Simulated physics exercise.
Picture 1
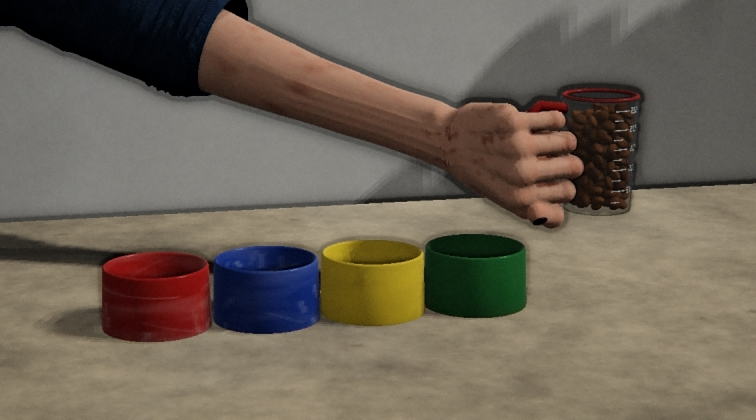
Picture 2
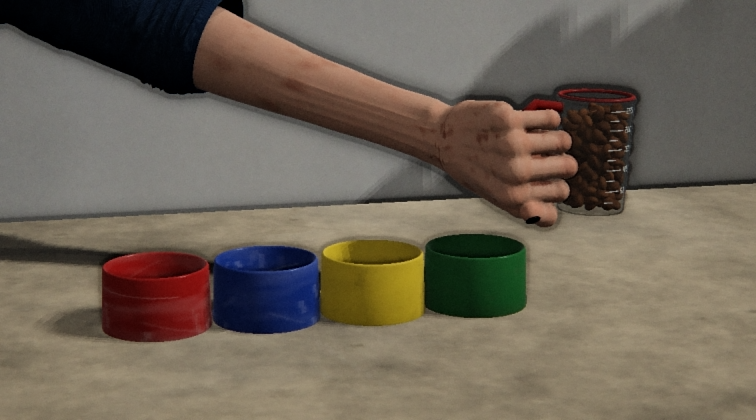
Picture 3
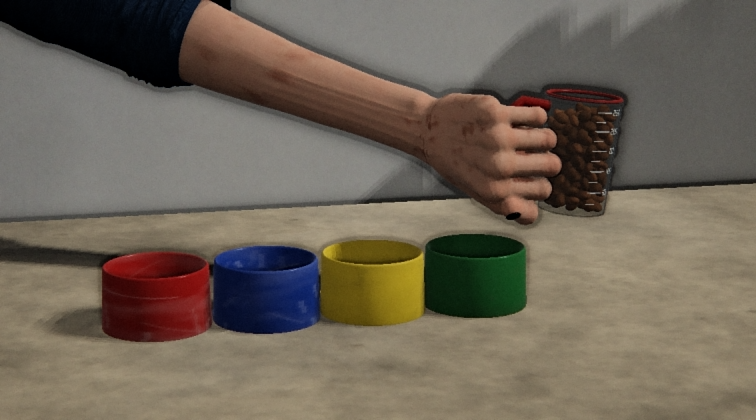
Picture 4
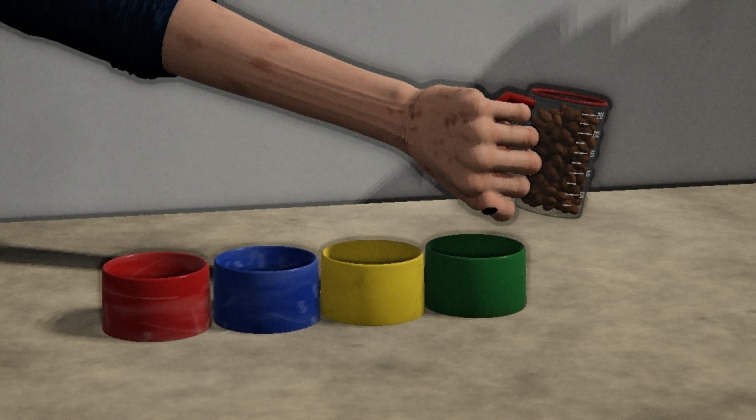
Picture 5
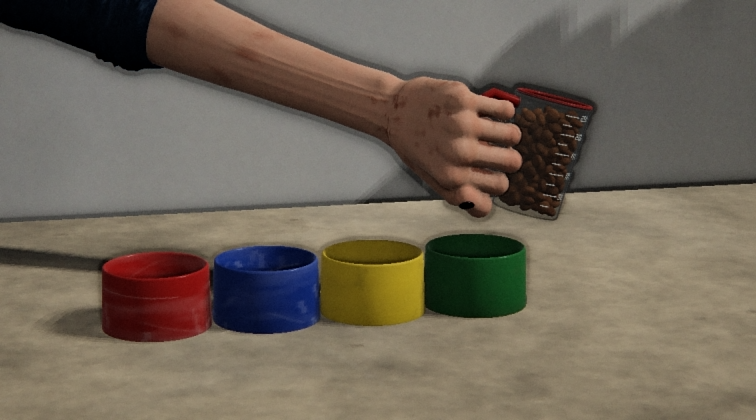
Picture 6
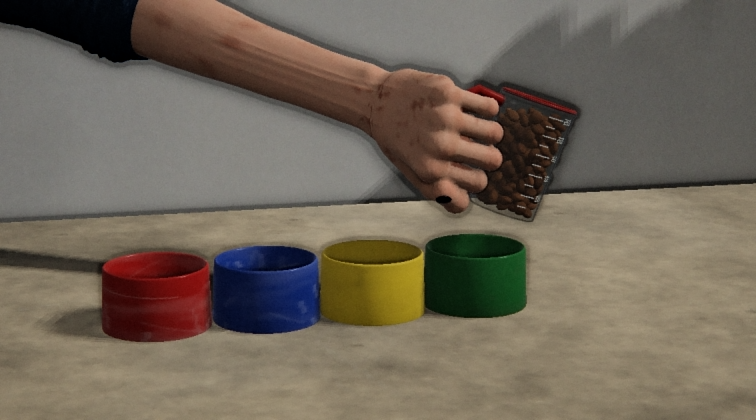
On a mottled beige surface in front of a plain grey wall, seen from the front and slightly above by a camera that stays still, four round dishes stand in a row, red, blue, yellow and green from left to right. Behind them at the right, a dark-sleeved arm reaches in from the upper left, its hand gripping a clear, red-rimmed cup of brown pieces. The hand carries the cup a short way leftward, gradually tilting it clockwise, while the dishes remain motionless.
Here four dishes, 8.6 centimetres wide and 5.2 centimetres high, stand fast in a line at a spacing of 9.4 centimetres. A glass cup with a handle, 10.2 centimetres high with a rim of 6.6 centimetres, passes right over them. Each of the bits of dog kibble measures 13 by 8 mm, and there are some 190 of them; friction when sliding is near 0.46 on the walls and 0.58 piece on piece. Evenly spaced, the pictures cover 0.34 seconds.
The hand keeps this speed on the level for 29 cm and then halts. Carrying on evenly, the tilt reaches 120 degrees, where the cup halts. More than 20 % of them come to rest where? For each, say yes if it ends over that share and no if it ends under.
Red: Is left with at most a fifth, blue: Is left with at most a fifth, green: Is left with at most a fifth, yellow: Is left with more than a fifth, counter: Is left with at most a fifth.
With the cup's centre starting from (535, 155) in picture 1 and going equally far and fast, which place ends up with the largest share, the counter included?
Top spot: Blue.
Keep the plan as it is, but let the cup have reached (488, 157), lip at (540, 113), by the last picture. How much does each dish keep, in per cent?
Then red 0, blue 0, green 0, and yellow 100.
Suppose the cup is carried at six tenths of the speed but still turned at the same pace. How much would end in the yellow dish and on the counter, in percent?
The shares would then be yellow 90 and counter 0.
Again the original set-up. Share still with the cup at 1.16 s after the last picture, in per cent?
It comes to about 95 percent.
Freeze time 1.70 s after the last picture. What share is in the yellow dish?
Estimate: Near 70 %.
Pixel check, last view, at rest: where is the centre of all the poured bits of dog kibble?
Somewhere near (364, 281) in the last picture.
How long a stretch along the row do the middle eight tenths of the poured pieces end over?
Some 5 centimetres.
Then, 0.70 s after the last picture, tilt 66 degrees; cup holds 100 %.
Then, 1.16 s after the last picture, tilt 97 degrees; cup holds 95 %, yellow 5 %.
Then, 1.70 s after the last picture, tilt 120 degrees; cup holds 30 %, yellow 70 %.
In the end, red 0 %, blue 0 %, green 0 %, yellow 95 %, counter 5 %.
